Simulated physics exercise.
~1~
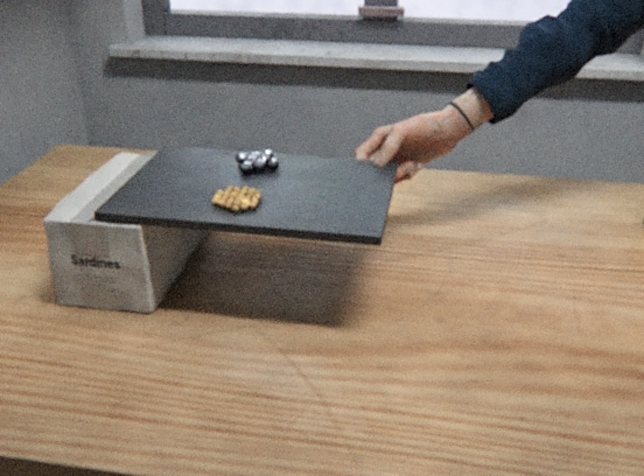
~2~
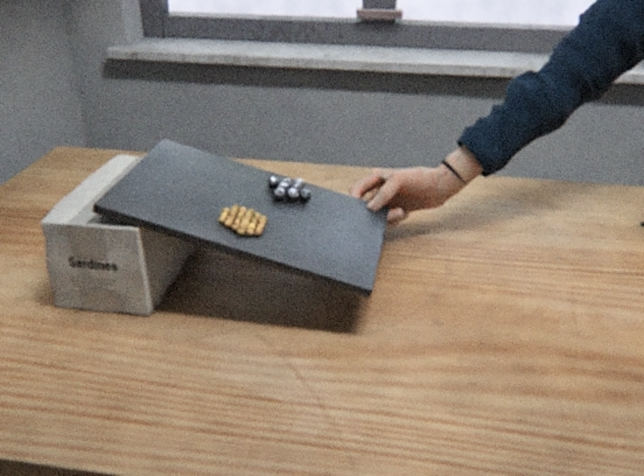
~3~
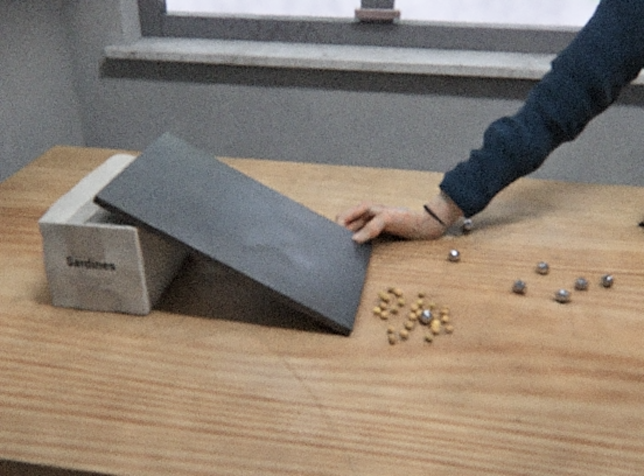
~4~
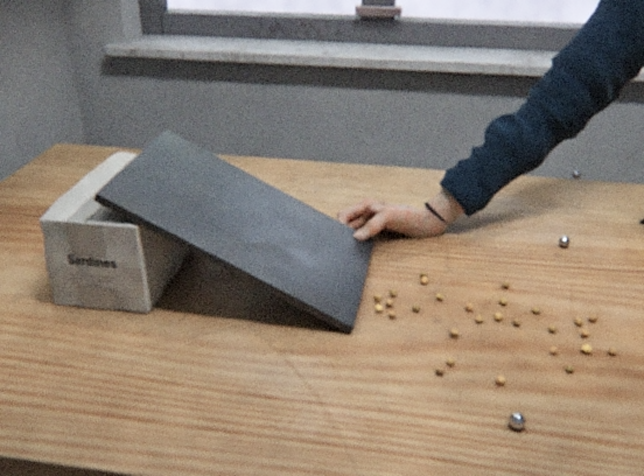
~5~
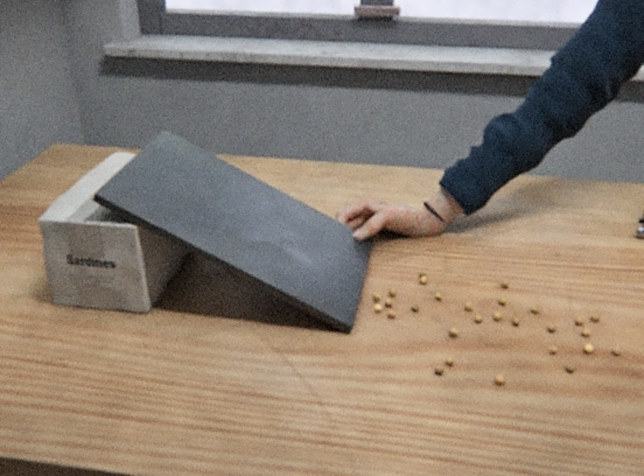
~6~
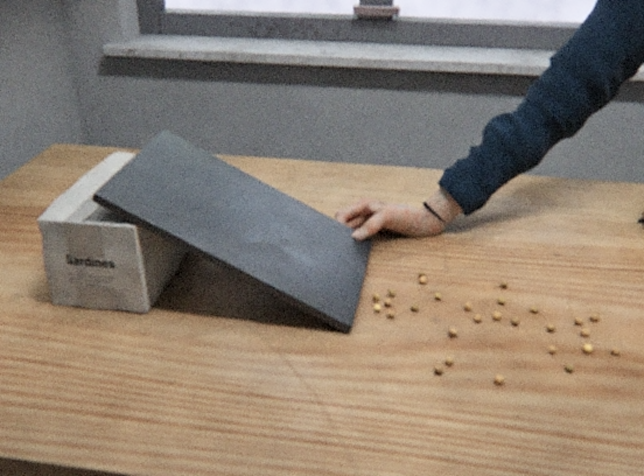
A hand in a dark blue sleeve holds up the right end of a dark grey board on a wooden table by a window, seen from slightly above, while its left end rests on a pale box marked "Sardines". A golden cluster lies near the front of the board, with shiny silvery balls behind it. The hand lowers its end, and both groups slide down the slope to the right. The board comes to rest on the table as the pieces spill and scatter. The golden bits stop across the tabletop, while the silvery balls roll farther and disappear from view.
